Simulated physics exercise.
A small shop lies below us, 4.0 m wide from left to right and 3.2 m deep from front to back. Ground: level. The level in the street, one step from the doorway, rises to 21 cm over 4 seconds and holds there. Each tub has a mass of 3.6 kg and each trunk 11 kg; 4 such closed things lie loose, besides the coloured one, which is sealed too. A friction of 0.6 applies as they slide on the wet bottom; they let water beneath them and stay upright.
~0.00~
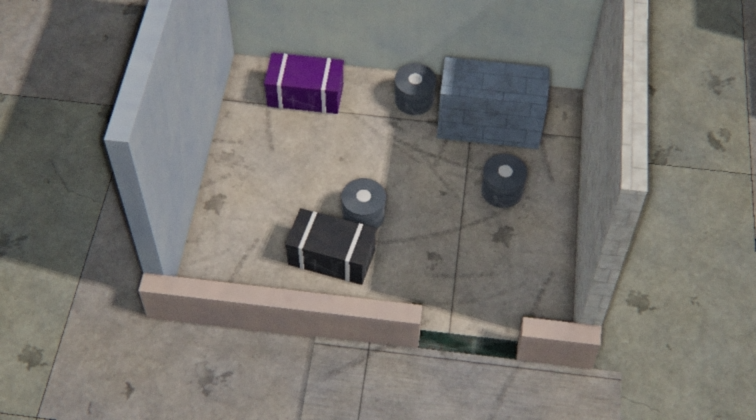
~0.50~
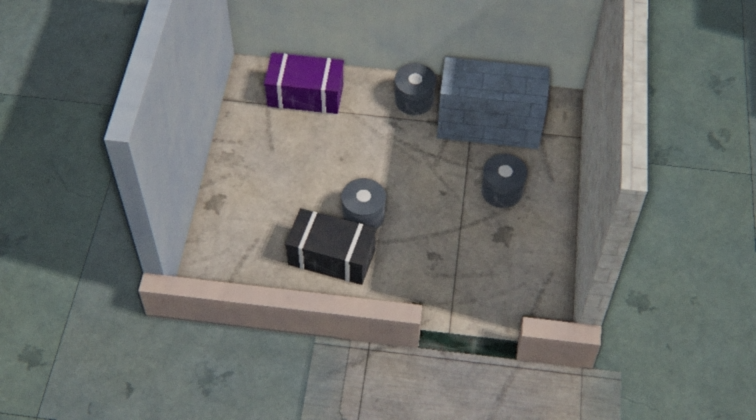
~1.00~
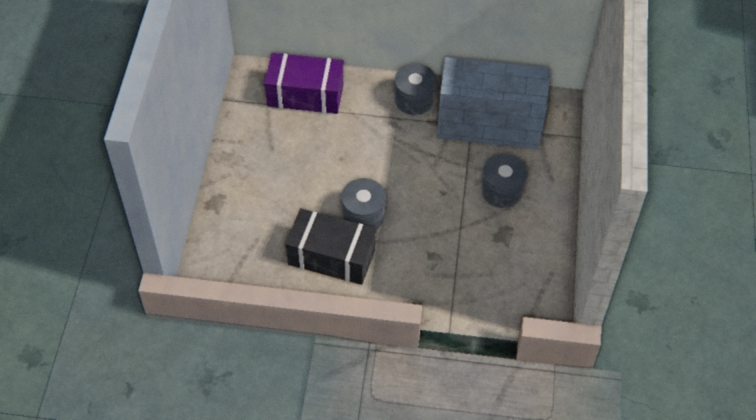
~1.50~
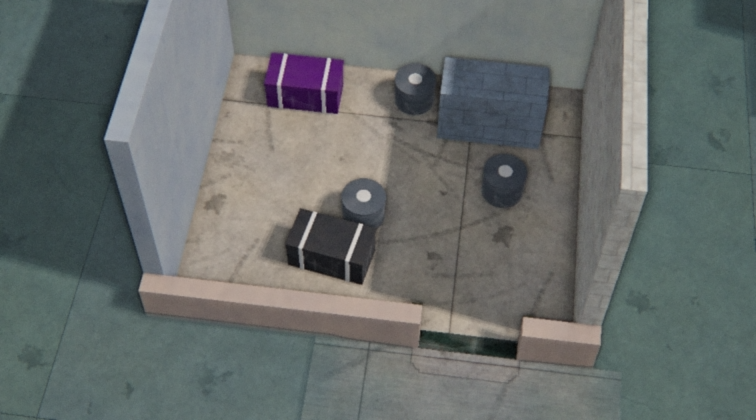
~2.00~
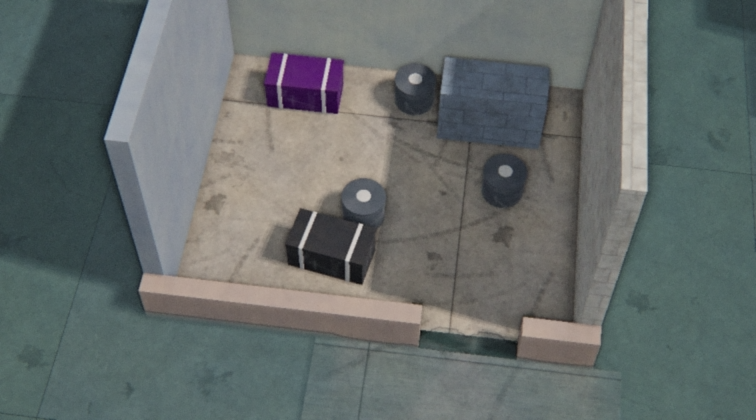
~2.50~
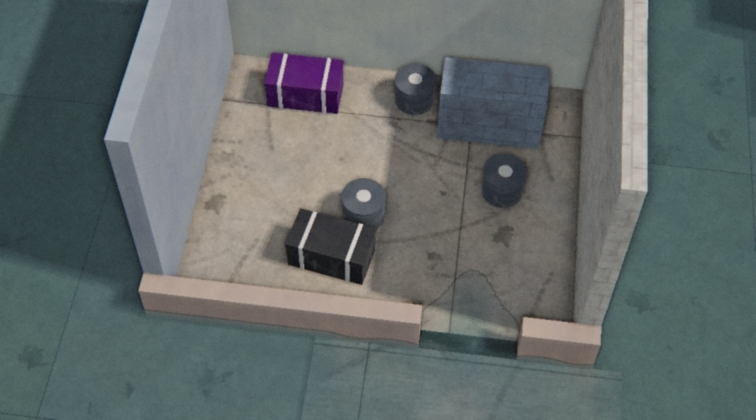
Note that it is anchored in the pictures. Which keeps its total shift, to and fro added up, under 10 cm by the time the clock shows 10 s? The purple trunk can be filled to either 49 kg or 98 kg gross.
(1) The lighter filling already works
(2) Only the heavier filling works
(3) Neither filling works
The lighter filling already works (1).
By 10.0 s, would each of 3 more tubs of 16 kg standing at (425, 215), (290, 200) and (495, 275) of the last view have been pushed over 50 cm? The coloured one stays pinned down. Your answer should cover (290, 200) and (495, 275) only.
Note, in sequence: Not exceeded, exceeded.
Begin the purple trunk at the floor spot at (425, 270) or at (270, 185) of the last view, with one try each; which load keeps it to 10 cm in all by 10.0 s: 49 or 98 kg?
Result, try 1: Both pass; try 2: Both pass.
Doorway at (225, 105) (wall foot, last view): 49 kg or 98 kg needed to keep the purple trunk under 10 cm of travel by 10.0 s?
Outcome - the lighter pick works.
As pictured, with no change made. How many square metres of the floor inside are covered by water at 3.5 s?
Wet: Near 3.0 m2.
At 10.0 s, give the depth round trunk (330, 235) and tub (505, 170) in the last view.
First roughly 2 cm, second roughly 12 cm.
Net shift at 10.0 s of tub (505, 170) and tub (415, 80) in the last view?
They've ended up 140 cm and 30 cm away, in that order.
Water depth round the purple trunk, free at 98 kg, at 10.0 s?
Depth: Approx. 9 cm.
After 3.5 s the purple trunk would be 0 cm from its start with 49 kg and 0 cm from its start with 98 kg; 0 cm of water round it then.
After 4.5 s the purple trunk would be 0 cm from its start with 49 kg and 0 cm from its start with 98 kg; 0 cm of water round it then.
After 7.0 s the purple trunk would be 0 cm from its start with 49 kg and 0 cm from its start with 98 kg; 5 cm of water round it then.
After 10.0 s the purple trunk would be 0 cm from its start with 49 kg and 0 cm from its start with 98 kg; 9 cm of water round it then.
